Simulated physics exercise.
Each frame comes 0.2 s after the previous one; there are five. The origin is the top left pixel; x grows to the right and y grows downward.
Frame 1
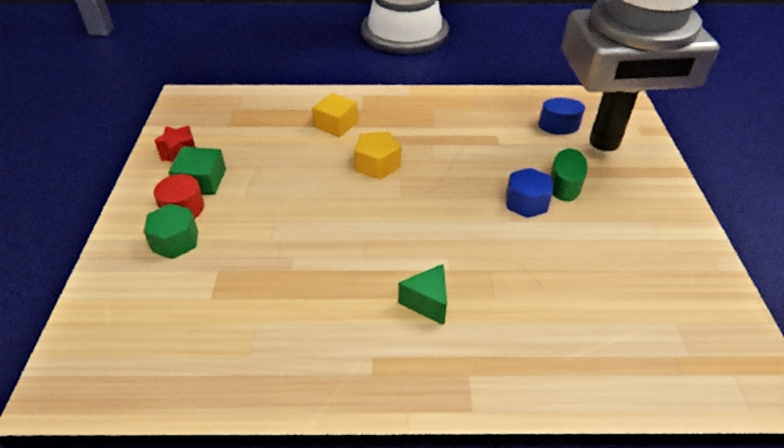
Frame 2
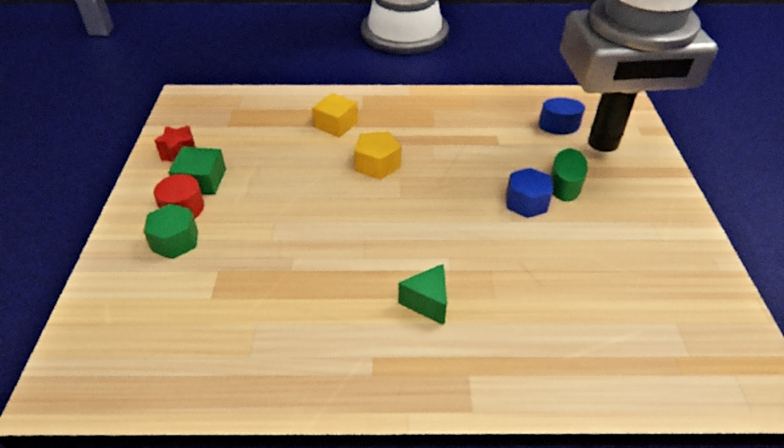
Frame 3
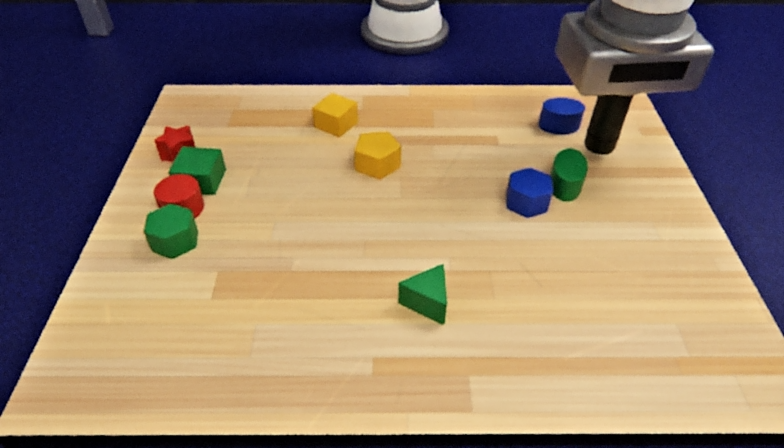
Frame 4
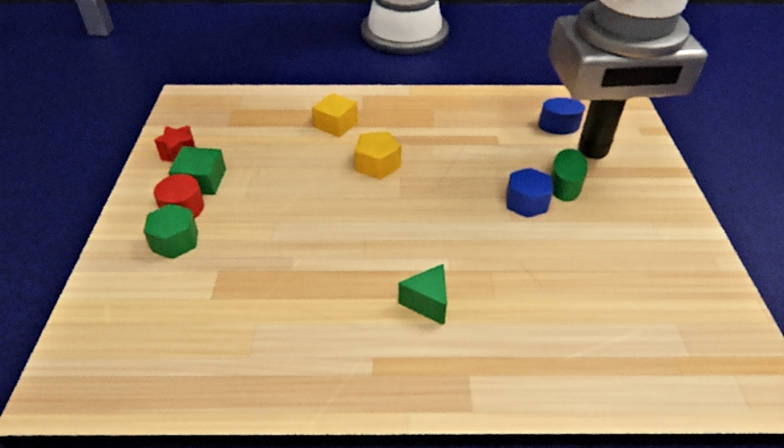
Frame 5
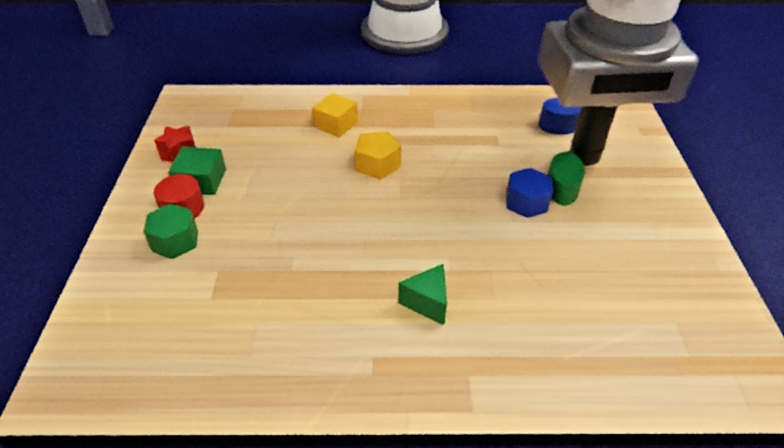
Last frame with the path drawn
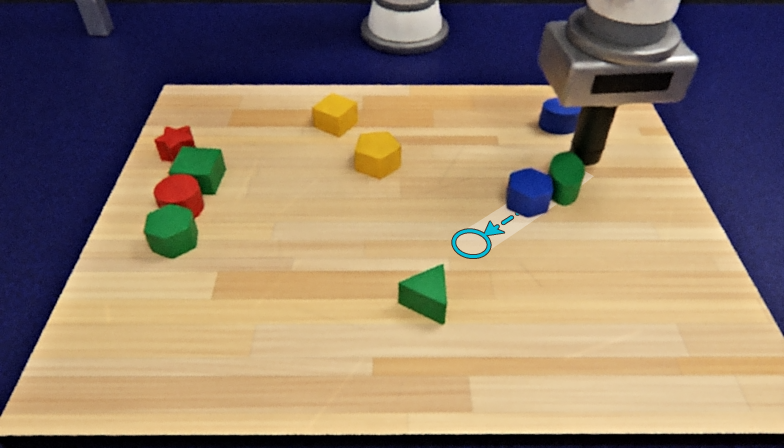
On a wooden board with scattered red, green, yellow and blue blocks, a robot arm holding a dark stick hovers at the upper right, then moves slightly left and toward the viewer, up to the green elliptical block, nudging it slightly.
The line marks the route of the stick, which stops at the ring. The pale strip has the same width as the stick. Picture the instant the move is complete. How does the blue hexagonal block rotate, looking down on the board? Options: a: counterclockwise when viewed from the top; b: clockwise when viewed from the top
The one that fits is b, clockwise when viewed from the top.
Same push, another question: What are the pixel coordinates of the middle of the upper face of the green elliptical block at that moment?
Its top middle is near (552, 212).
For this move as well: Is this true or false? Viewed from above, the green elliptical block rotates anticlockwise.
That claim is true.
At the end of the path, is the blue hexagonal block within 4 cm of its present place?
No, I don't think so.
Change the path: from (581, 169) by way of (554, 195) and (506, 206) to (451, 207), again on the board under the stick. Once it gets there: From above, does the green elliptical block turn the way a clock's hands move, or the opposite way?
Seen from above, its turn is counter-clockwise.
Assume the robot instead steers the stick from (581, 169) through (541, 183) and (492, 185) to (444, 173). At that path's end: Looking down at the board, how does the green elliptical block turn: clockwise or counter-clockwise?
Turns anticlockwise.
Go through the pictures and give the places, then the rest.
The first picture shows stick's lower end (604, 143); green triangular piece (429, 283); blue hexagonal block (531, 182); green elliptical block (571, 164).
The second picture shows stick (603, 144); blocks still.
The third picture shows stick (599, 147); blocks still.
The fourth picture shows stick (593, 151); blocks still.
The fifth picture shows stick (584, 157); green triangular piece (429, 283); blue hexagonal block (531, 182); green elliptical block (568, 167).
Drawn move, straight from (581, 169) to (471, 243).
On the path given first. One third of the way, stick (551, 181); blue hexagonal block (513, 198), turned 85° clockwise; green elliptical block (557, 196), turned 60° anticlockwise.
Two thirds of the way, stick (514, 206); blue hexagonal block (488, 214); green elliptical block (552, 212), turned 120° anticlockwise.
At the end, stick (473, 232); green triangular piece still; blue hexagonal block (442, 239), turned 140° clockwise; green elliptical block (552, 212), turned 120° anticlockwise.
